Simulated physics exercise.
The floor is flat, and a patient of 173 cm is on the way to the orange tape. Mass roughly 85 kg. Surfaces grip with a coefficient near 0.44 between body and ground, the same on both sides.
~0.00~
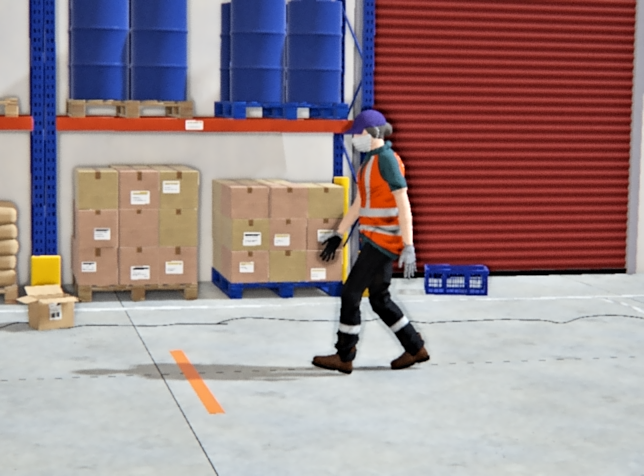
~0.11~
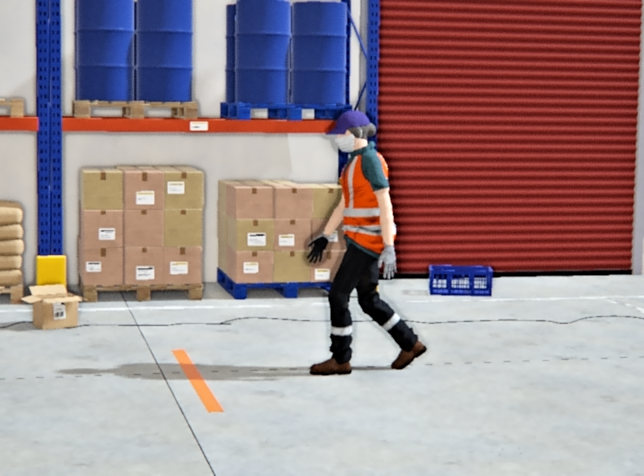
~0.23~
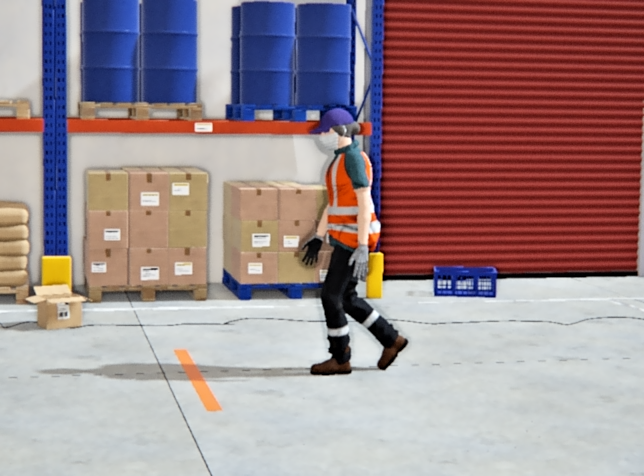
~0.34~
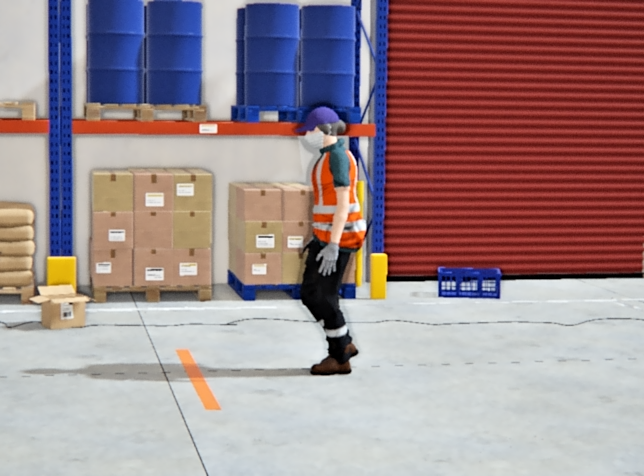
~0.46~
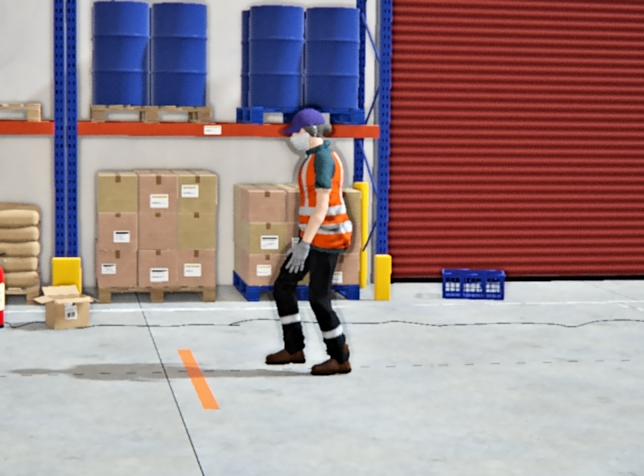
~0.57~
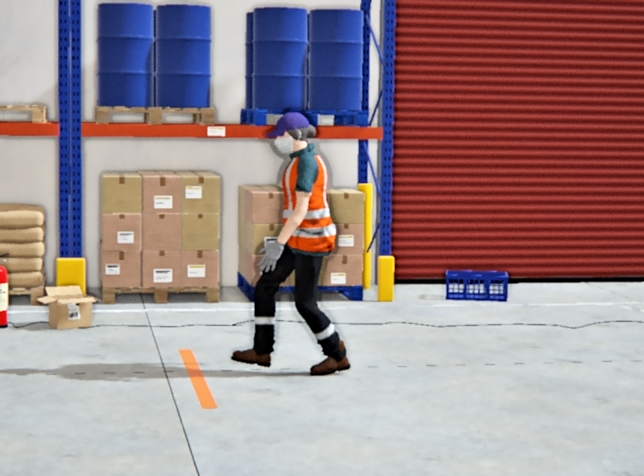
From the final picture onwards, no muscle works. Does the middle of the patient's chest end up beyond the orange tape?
Yes.
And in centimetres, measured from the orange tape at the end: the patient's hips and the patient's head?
The patient's hips ends 0 cm short, and the patient's head ends 40 cm past.
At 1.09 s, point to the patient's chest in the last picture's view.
It would be at about (229, 288) then.
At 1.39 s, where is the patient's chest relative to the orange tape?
It is roughly 15 cm beyond the mark.
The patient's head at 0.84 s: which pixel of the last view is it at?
Somewhere about (257, 188) in the last picture.
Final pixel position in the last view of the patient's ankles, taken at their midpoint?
Near pixel (263, 358).
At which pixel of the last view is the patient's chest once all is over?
Somewhere close to (147, 328).
After 0.84 s the patient's chest is 44 cm short of the orange tape, near (266, 228) in the last picture's view; the patient's head 38 cm short of the orange tape.
After 1.09 s the patient's chest is 22 cm short of the orange tape, near (229, 288) in the last picture's view.
After 1.39 s the patient's chest is 15 cm past the orange tape, near (171, 318) in the last picture's view; the patient's head 24 cm past the orange tape.
When all is still (3.0 s), patient's head crosses the orange tape; patient's chest crosses the orange tape.
